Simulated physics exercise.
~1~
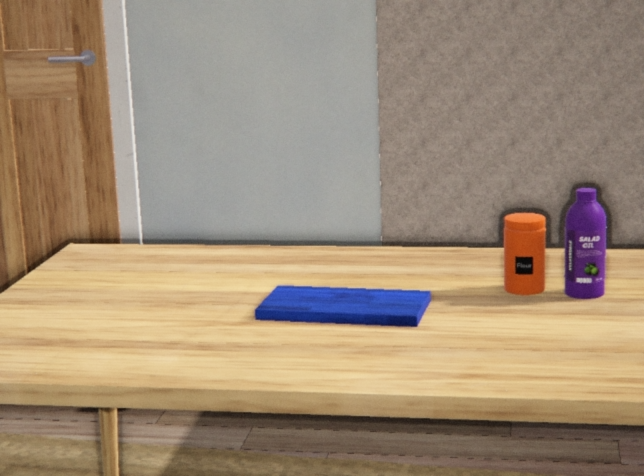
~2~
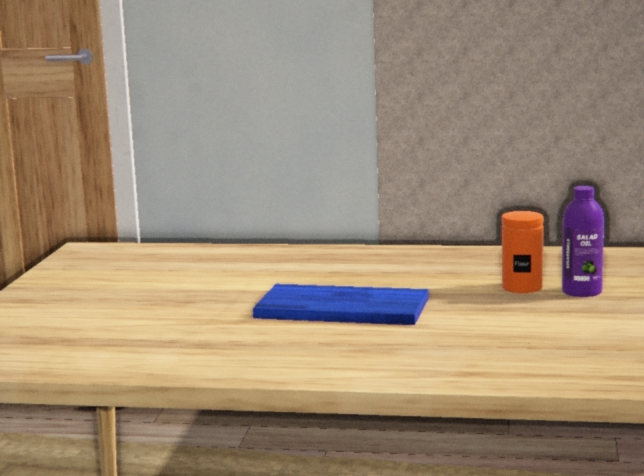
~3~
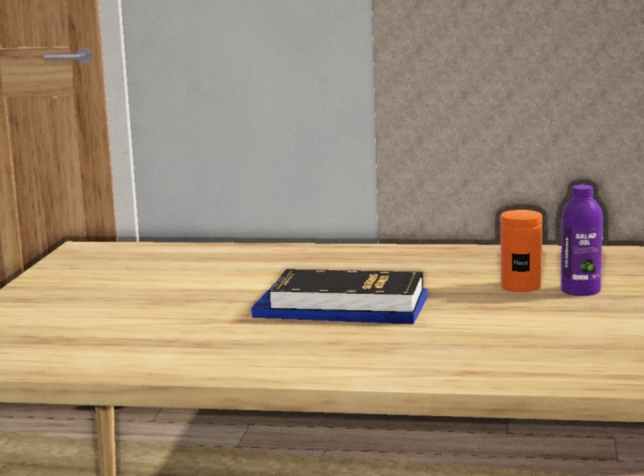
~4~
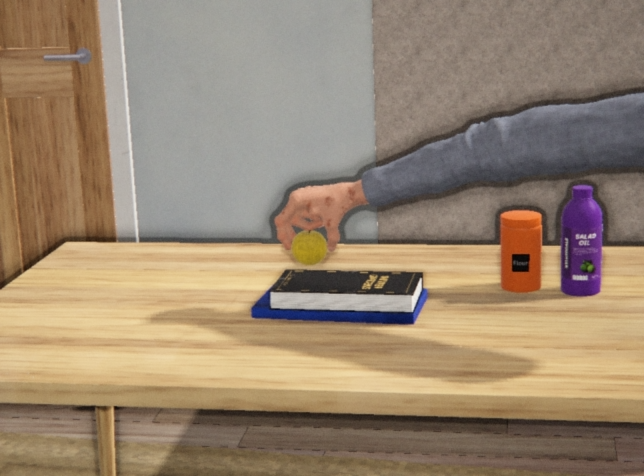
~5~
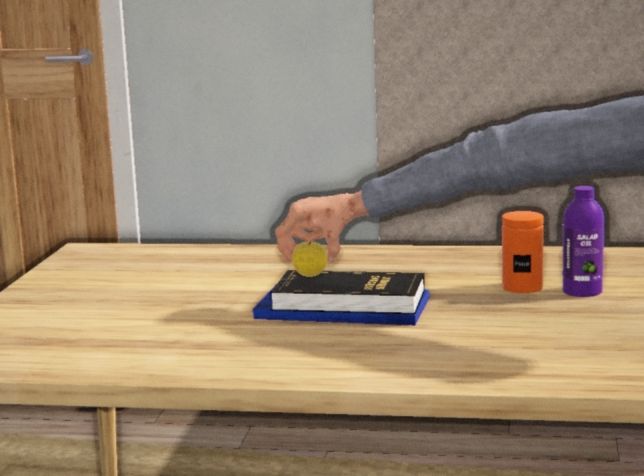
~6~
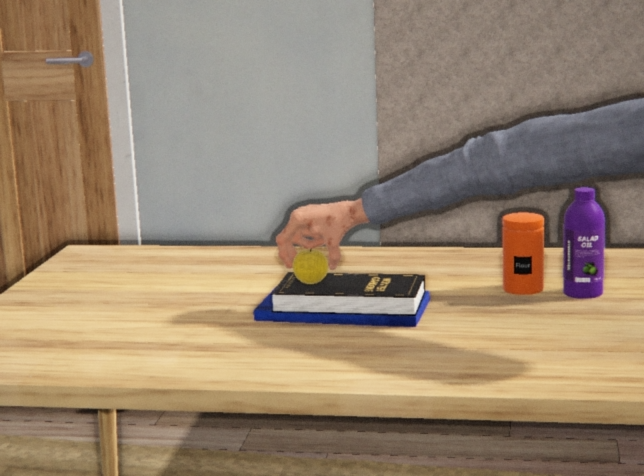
The clip shows a blue board on a wooden table beside an orange jar and a purple bottle; a dark book appears on the board, then a hand reaching from the right lowers a yellow apple onto the book.
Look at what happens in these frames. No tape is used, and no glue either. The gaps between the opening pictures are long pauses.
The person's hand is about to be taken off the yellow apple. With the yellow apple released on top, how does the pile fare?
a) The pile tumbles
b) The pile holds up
The answer is b.
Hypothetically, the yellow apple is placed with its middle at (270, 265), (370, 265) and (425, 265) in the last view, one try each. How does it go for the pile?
Attempt one, the pile falls over; attempt two, it survives; attempt three, it falls over.
Then, 0.20 s after the last picture, nothing has stirred.
Then, 0.50 s after the last picture, yellow apple resting near (311, 266).
At rest, all 5 in place. Seen from the same camera at the end, yellow apple near (310, 267). The pile stays up.
